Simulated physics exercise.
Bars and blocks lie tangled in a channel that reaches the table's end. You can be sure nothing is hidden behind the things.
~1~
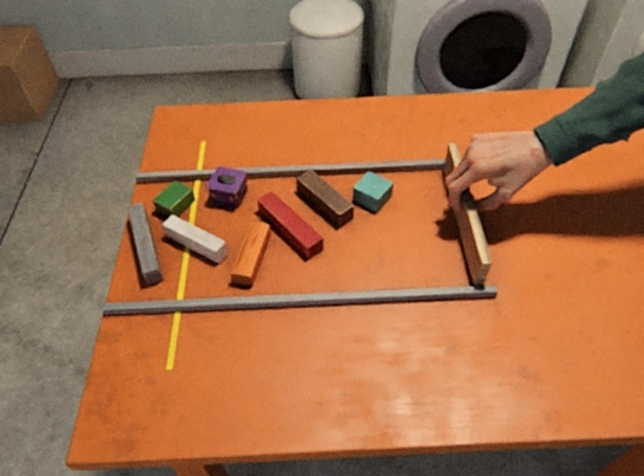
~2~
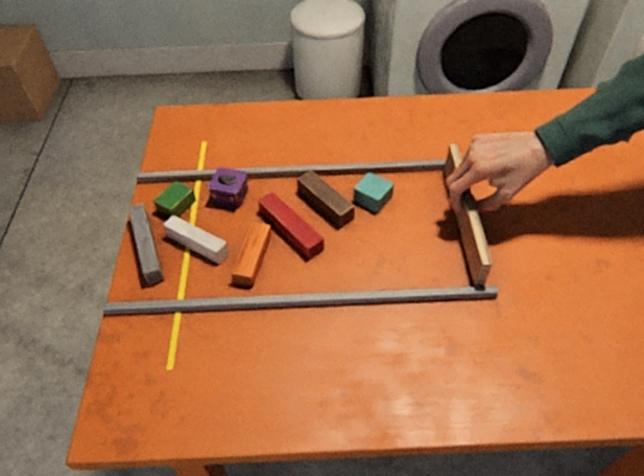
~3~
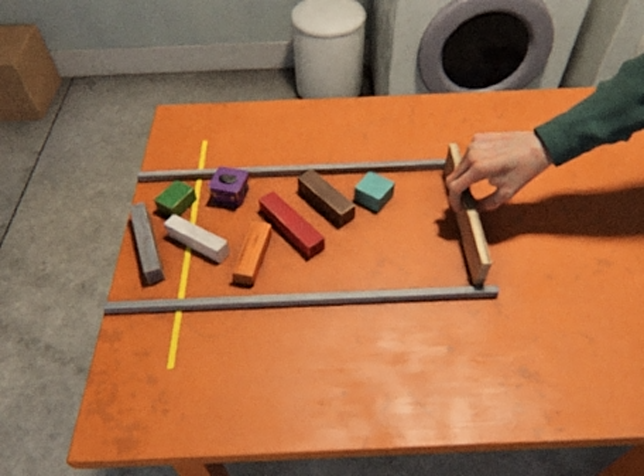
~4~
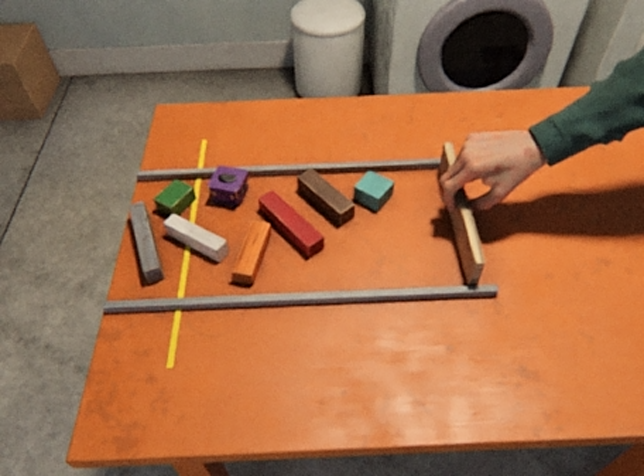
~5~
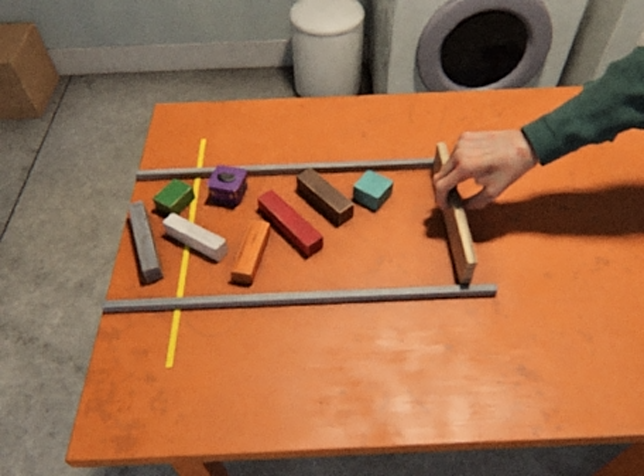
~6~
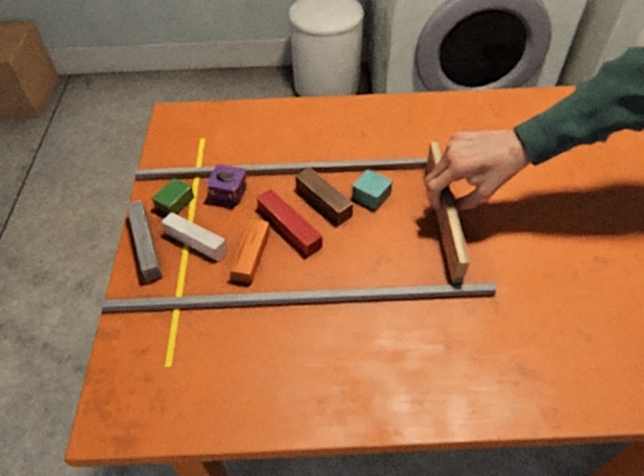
A wooden board, held upright by a hand in a green sleeve, stayed put at first, then slid slightly left between two grey rails, while the coloured bars and blocks lay still.
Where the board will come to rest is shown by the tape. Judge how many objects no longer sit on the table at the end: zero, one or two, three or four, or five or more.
Off the edge: One or two.
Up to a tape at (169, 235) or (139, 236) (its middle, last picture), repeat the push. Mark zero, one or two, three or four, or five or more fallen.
Place by place: Either three or four, then five or more.
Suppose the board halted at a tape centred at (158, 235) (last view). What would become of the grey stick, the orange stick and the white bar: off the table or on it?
In this case the grey stick drops; next, the orange stick does not drop; last, the white bar drops.
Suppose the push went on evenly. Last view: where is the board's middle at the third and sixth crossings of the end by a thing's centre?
At (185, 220) for the third, at (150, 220) for the sixth.
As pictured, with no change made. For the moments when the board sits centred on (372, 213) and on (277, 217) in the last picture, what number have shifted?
It comes to 2 for the first spot, 6 for the other.
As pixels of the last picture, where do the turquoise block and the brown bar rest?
You'll see the turquoise block at (172, 193), with the brown bar at (159, 214).
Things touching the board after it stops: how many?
4 are in contact with it.
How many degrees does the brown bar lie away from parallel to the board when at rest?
About 40 degrees.
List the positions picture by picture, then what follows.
In the first picture, grey stick (145, 242); green block (174, 200); white bar (196, 239); board (465, 211); tape (189, 237).
In the second picture, green block (175, 201); turquoise block (374, 192).
In the third picture, white bar (197, 239); red stick (291, 223).
In the fourth picture, grey stick (146, 240); brown bar (326, 197).
In the fifth picture, green block (175, 198); orange stick (252, 251).
In the sixth picture, grey stick (144, 239); green block (174, 198); white bar (195, 237); board (445, 210); tape (188, 234).
Early on, none off yet; grey stick at rest near (144, 239); green block at rest near (174, 198); white bar at rest near (195, 237).
A while later, none off yet; grey stick at rest near (144, 239); green block moving near (168, 199); white bar travelled a little near (184, 240).
Finally, the number that fall off is one or two; lost, green block and grey stick.
